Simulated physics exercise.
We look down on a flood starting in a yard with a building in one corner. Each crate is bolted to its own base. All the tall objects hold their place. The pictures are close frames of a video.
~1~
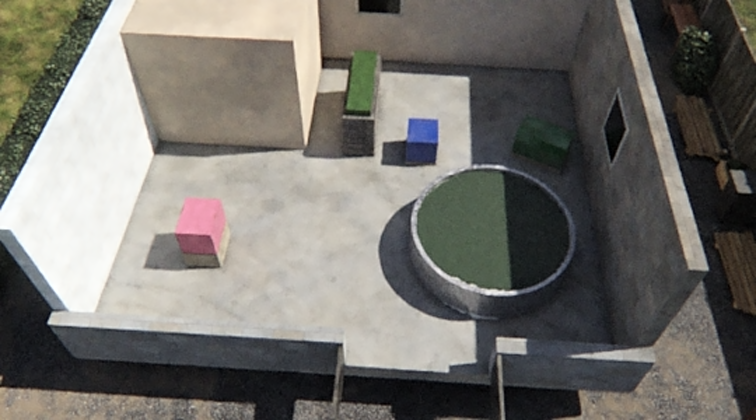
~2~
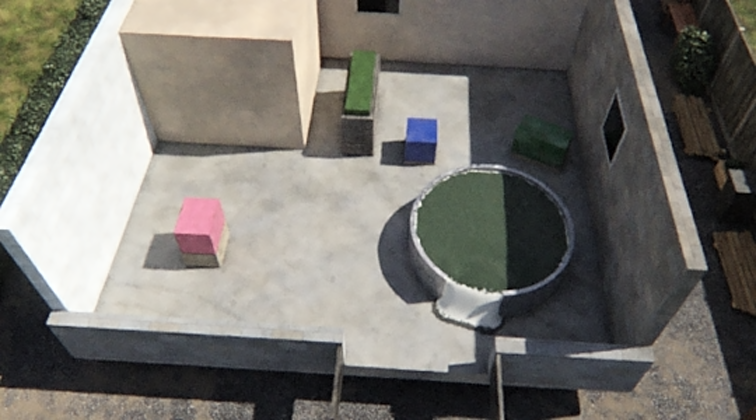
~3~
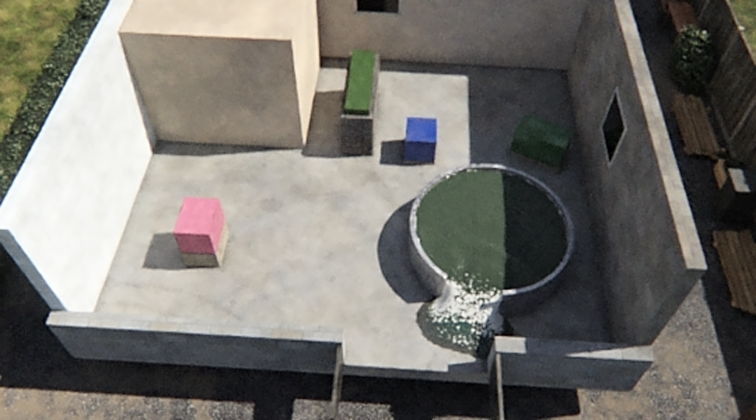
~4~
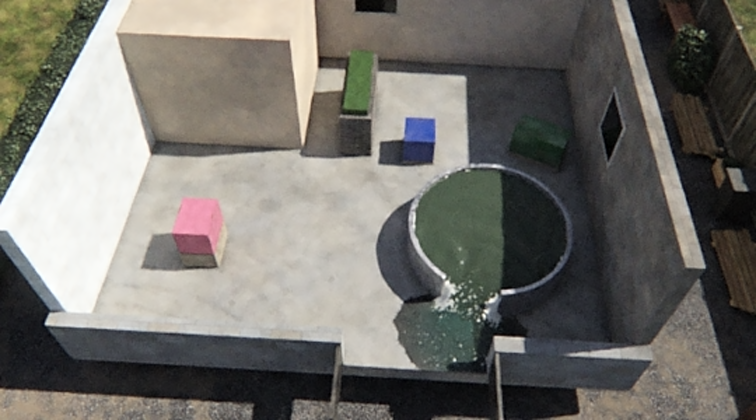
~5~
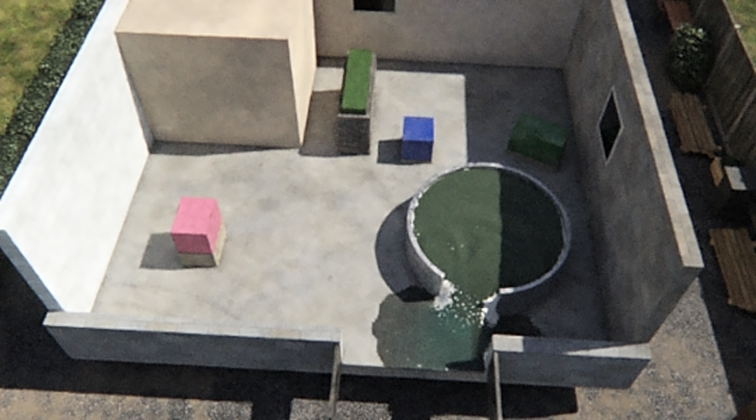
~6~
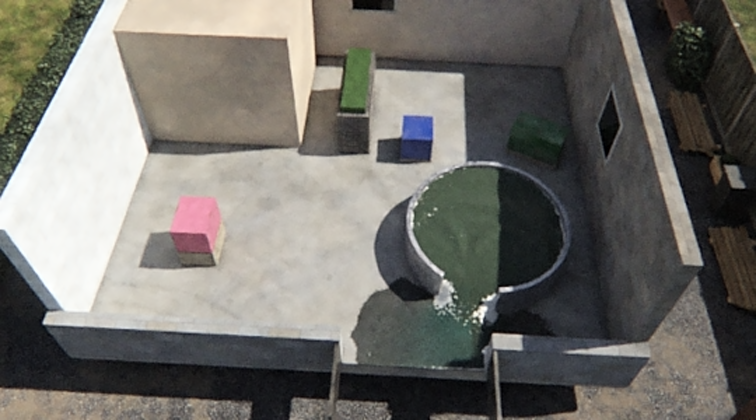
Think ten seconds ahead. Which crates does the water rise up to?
The pink crate escapes dry; the green crate escapes dry; the blue crate escapes dry.
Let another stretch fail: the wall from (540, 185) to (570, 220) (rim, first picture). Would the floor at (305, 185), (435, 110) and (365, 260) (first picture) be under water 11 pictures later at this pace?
One after the other: Dry, no water, dry.
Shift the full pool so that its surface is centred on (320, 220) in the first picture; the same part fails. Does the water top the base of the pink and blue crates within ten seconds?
In short: Pink is safe, blue is wetted.
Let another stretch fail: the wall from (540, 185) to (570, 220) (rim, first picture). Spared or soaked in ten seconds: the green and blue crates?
My reading: The green one takes water, the blue one gets wet.
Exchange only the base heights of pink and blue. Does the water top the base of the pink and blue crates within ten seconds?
One by one: Pink crate escapes it, blue crate stays dry.
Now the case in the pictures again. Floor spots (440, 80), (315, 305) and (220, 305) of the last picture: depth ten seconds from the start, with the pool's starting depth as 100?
In that order: 0, 2 and 2 per cent.
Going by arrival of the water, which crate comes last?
Last comes the blue-painted one.
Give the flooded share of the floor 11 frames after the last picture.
Close to 15 %.
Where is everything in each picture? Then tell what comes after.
In the first frame, still water in the round tank at (492, 228).
In the second frame, water pours out at (470, 303) and has run to (495, 329).
In the third frame, the front is at a hidden place, out from the gap at (470, 304).
In the fourth frame, water pours out at (468, 304) and has run to a hidden place.
In the fifth frame, the front is at a hidden place, out from the gap at (467, 303).
In the sixth frame, water pours out at (467, 301) and has run to a hidden place.
A moment on, water covers 10 % of the floor; the pink crate not reached, the green crate not reached, the blue crate not reached.
Next, water covers 15 % of the floor; the pink crate not reached, the green crate not reached, the blue crate not reached.
Then, water covers 20 % of the floor; the pink crate not reached, the green crate not reached, the blue crate not reached.
Later, water covers 25 % of the floor; the pink crate water round its plinth, the green crate water round its plinth, the blue crate not reached.
In the end, water covers 30 % of the floor; the pink crate stayed above the water, the green crate stayed above the water, the blue crate stayed above the water.
